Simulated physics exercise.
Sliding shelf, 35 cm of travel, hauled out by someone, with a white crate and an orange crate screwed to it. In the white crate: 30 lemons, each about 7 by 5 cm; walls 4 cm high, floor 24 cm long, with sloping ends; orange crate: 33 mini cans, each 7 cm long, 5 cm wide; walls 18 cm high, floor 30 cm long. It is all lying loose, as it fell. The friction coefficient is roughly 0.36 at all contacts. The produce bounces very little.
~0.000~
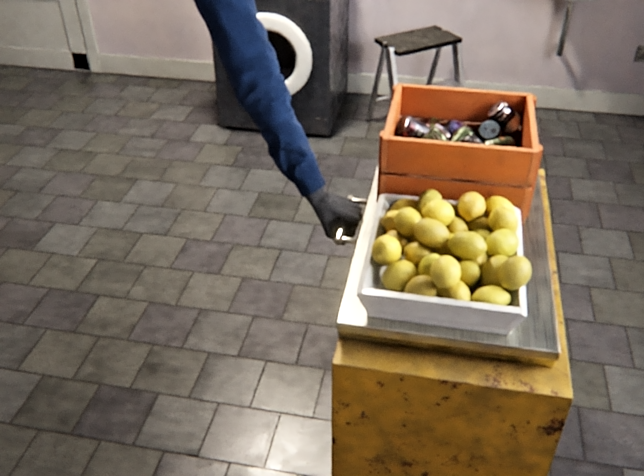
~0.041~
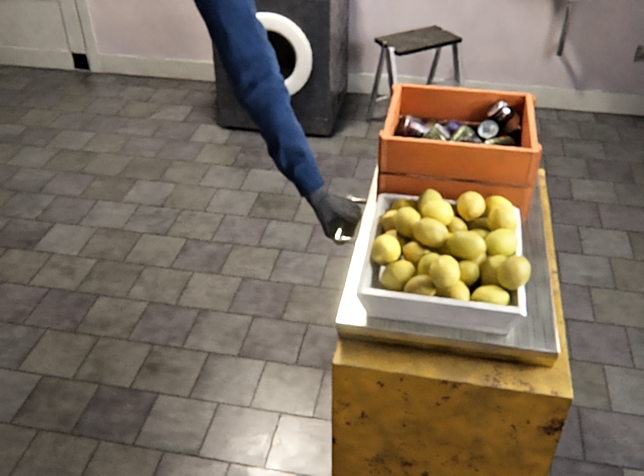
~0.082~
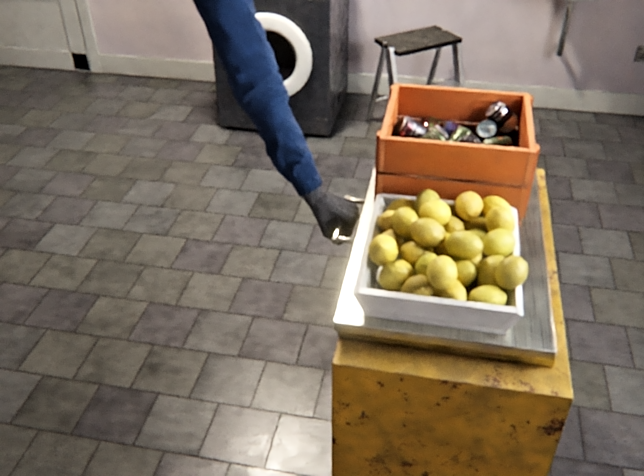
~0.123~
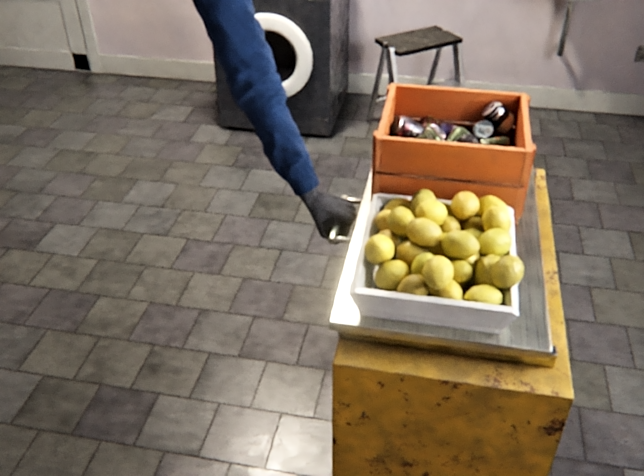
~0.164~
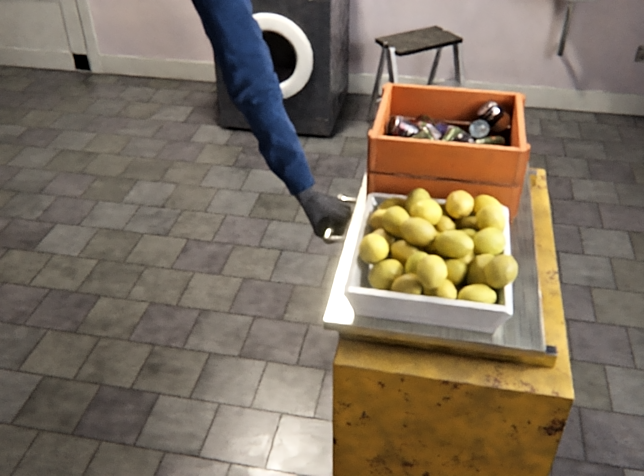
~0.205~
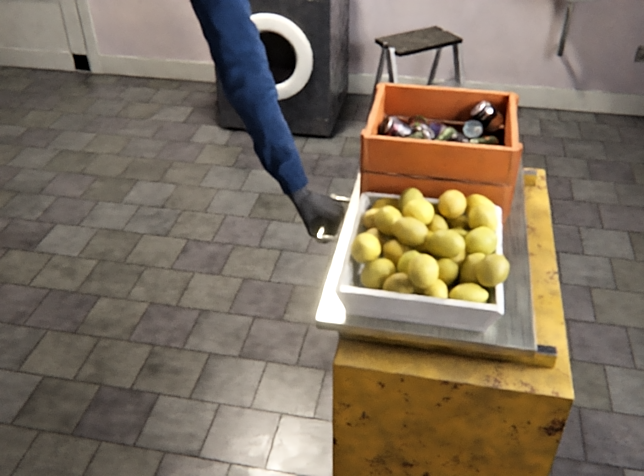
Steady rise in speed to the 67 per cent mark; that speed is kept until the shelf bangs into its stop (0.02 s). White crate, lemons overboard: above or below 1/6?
Below.
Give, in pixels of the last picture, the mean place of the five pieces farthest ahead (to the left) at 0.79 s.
Somewhere near pixel (234, 179) of the last view.
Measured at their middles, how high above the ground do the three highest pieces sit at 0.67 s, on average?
About 92 cm up.
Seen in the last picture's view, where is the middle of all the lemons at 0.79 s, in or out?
(274, 229).
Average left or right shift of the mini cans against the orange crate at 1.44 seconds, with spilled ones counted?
Leftwards, roughly 0 cm.
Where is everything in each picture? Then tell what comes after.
In the first frame (we follow the rim corner now nearest the camera), white crate at (521, 311); orange crate at (533, 150); shelf out by 0 cm; nothing out yet.
In the second frame, white crate at (520, 310); orange crate at (532, 150); shelf out by 0 cm.
In the third frame, white crate at (517, 310); orange crate at (529, 150); shelf out by 1 cm.
In the fourth frame, white crate at (512, 310); orange crate at (526, 150); shelf out by 2 cm.
In the fifth frame, white crate at (506, 309); orange crate at (520, 149); shelf out by 3 cm.
In the sixth frame, white crate at (497, 308); orange crate at (512, 149); shelf out by 4 cm; nothing out yet.
After 0.59 s, end of travel.
After 0.67 s, 0 of 30 out of the white crate and 0 of 33 out of the orange crate.
After 0.79 s, 2 of 30 out of the white crate and 0 of 33 out of the orange crate.
After 1.01 s, 2 of 30 out of the white crate and 0 of 33 out of the orange crate.
When it is over (at 1.44 s), 2 of 30 out of the white crate and 0 of 33 out of the orange crate. Asked share, 2 of 30, 7 per cent.
